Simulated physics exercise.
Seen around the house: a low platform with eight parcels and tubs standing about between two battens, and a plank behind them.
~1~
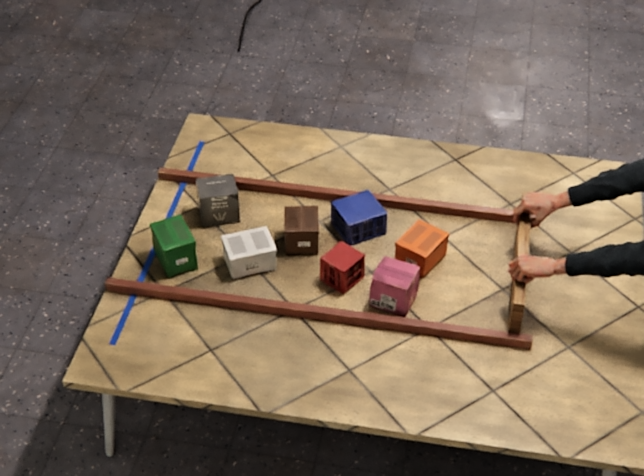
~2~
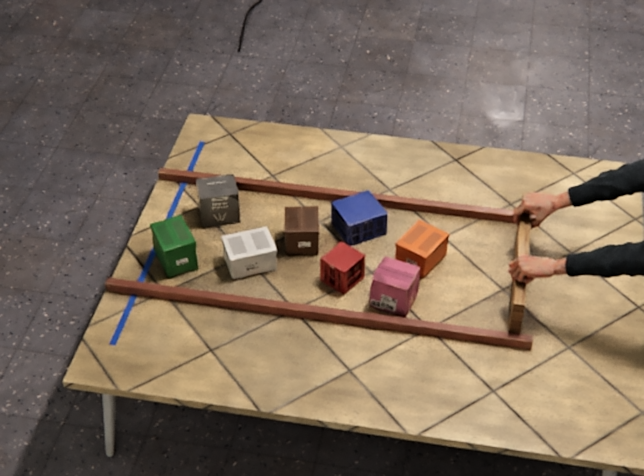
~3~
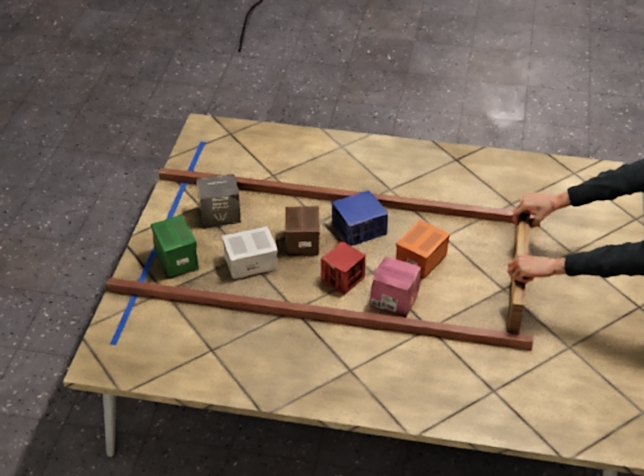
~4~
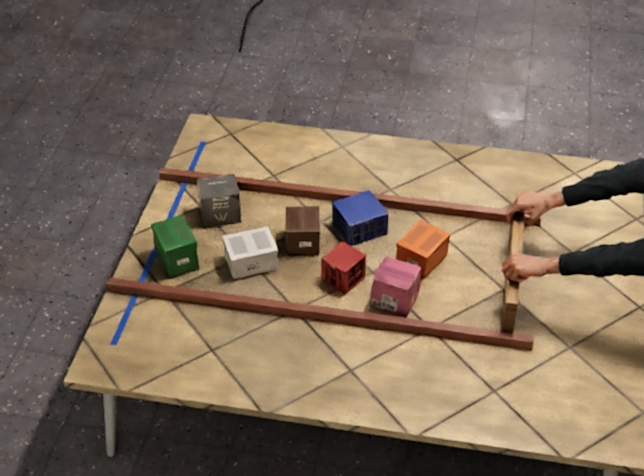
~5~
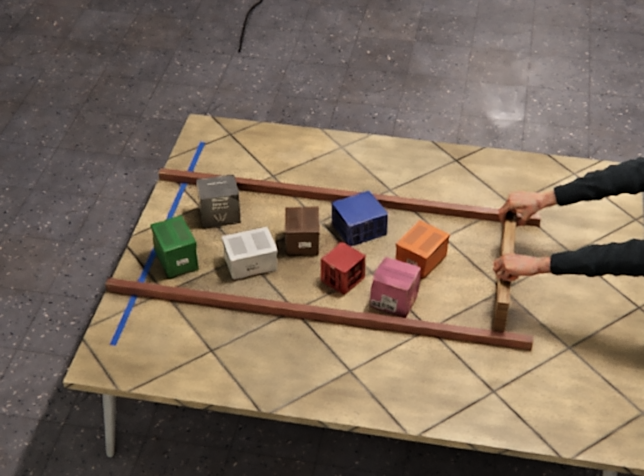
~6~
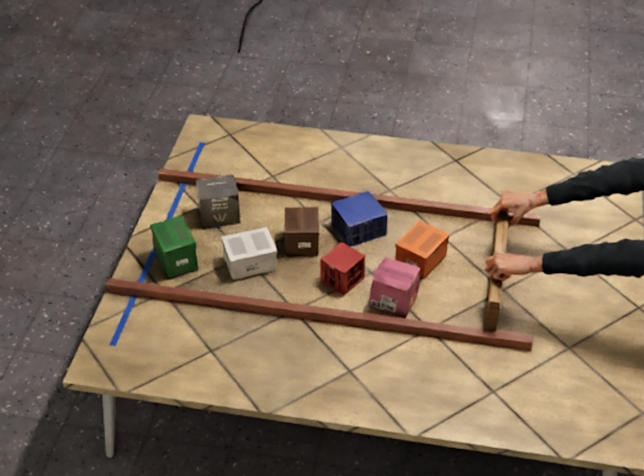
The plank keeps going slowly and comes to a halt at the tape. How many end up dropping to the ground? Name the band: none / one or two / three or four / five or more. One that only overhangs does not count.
Band: Five or more.
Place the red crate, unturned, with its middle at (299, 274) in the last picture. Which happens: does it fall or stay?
Placed like that, it leaves the surface.
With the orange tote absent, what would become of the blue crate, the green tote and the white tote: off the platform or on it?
Obs.: Blue crate is not lost, green tote does drop, white tote does drop.
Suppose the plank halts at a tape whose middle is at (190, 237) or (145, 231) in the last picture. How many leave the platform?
Down on the ground: 3 and 8.
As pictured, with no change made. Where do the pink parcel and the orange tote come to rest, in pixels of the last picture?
The pink parcel stops around (123, 261); the orange tote around (146, 218).
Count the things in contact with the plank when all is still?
3 in contact.
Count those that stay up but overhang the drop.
3 of them.
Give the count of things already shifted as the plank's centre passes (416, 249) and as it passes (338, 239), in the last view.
Tally: First 2; then 6.
A little later, none off yet; green tote at rest near (174, 248); grey box at rest near (218, 202); white tote at rest near (250, 254).
Next, none off yet; green tote shifted about its own width near (134, 249); grey box shifted about its own width near (196, 197); white tote shifted about its own width near (176, 255).
When it is over, the number that fall off is five or more; down, red crate, brown tote, white tote, grey box and green tote.
